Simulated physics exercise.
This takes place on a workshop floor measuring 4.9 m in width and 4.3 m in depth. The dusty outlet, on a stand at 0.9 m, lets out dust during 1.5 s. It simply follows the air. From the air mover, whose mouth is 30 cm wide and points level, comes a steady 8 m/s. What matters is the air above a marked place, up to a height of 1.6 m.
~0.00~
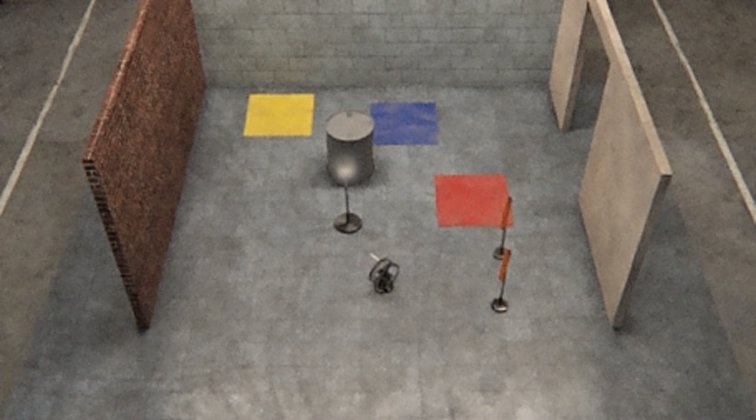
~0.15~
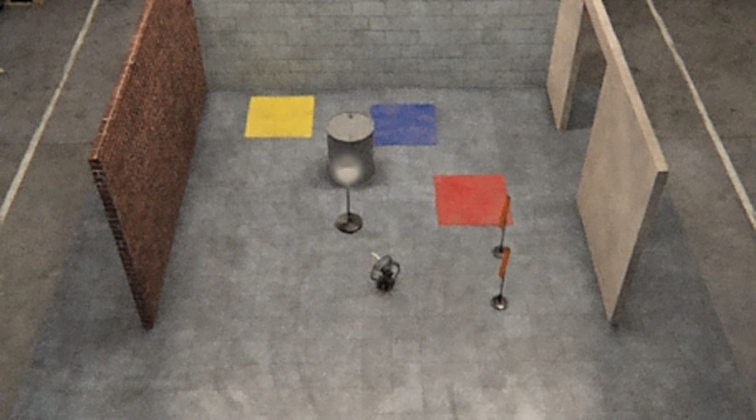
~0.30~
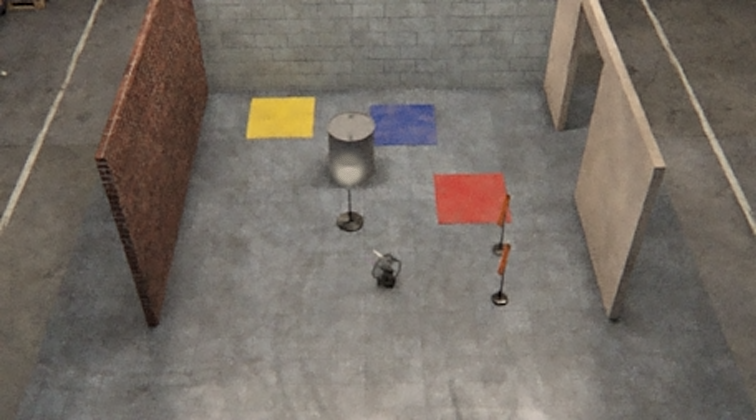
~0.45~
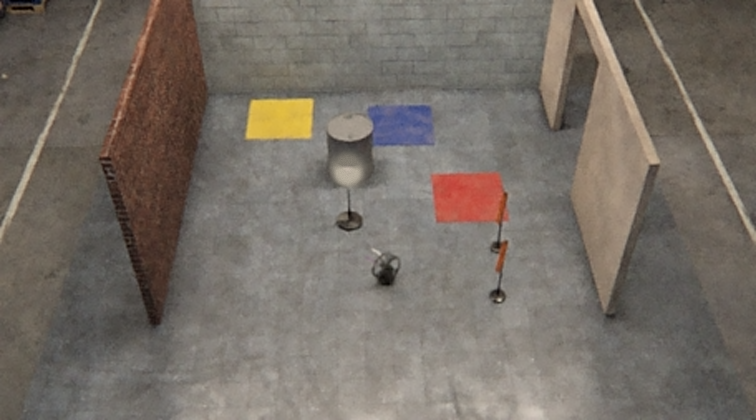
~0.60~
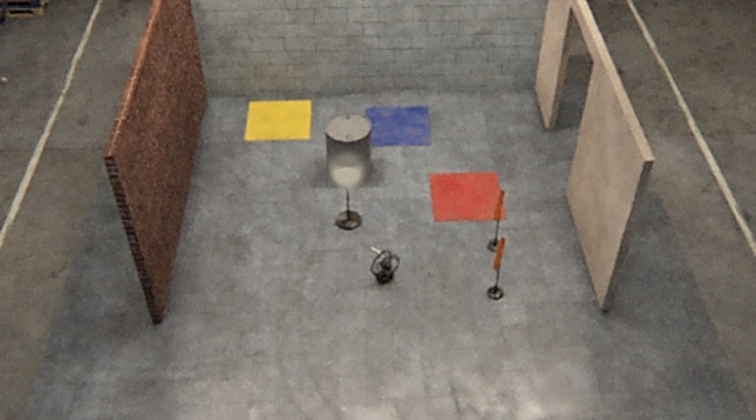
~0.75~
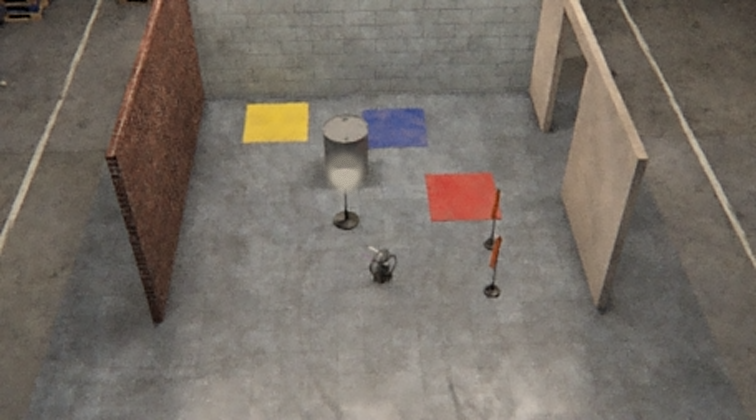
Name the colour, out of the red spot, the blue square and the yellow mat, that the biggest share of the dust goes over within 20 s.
I would say yellow.
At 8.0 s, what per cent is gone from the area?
30 per cent.
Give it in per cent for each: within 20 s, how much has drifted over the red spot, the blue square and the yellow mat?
About 4 per cent red, 5 per cent blue and 70 per cent yellow.
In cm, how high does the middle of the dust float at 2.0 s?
Its middle sits roughly 60 cm above the surface.
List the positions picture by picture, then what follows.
The dust is thickest near (345, 168), the dusty outlet on a stand stands at (346, 180) and the air mover is at (384, 273), in the first frame.
The dust is thickest near (347, 169), the blue square is centred on (403, 124), the red spot is centred on (472, 199) and the yellow mat is centred on (280, 116), in the second frame.
The dust is thickest near (348, 169), a ribbon ends at (500, 274) and a ribbon ends at (499, 226), in the third frame.
The dust is thickest near (347, 170) and the top of a barrel is at (350, 126), in the fourth frame.
The dust is thickest near (346, 170), in the fifth frame.
The dust is thickest near (344, 171), a ribbon ends at (491, 268) and a ribbon ends at (493, 220), in the sixth frame.
By 2.0 s, 0 % has passed over the blue square, 0 % over the red spot and 0 % over the yellow mat; 0 % has left the area, and the middle of the rest is near (344, 183).
By 4.0 s, 0 % has passed over the blue square, 0 % over the red spot and 13 % over the yellow mat; 0 % has left the area, and the middle of the rest is near (295, 157).
By 8.0 s, 2 % has passed over the blue square, 0 % over the red spot and 63 % over the yellow mat; 28 % has left the area, and the middle of the rest is near (382, 52).
By 20.0 s, 5 % has passed over the blue square, 4 % over the red spot and 67 % over the yellow mat; 67 % has left the area, and the middle of the rest is near (508, 159).
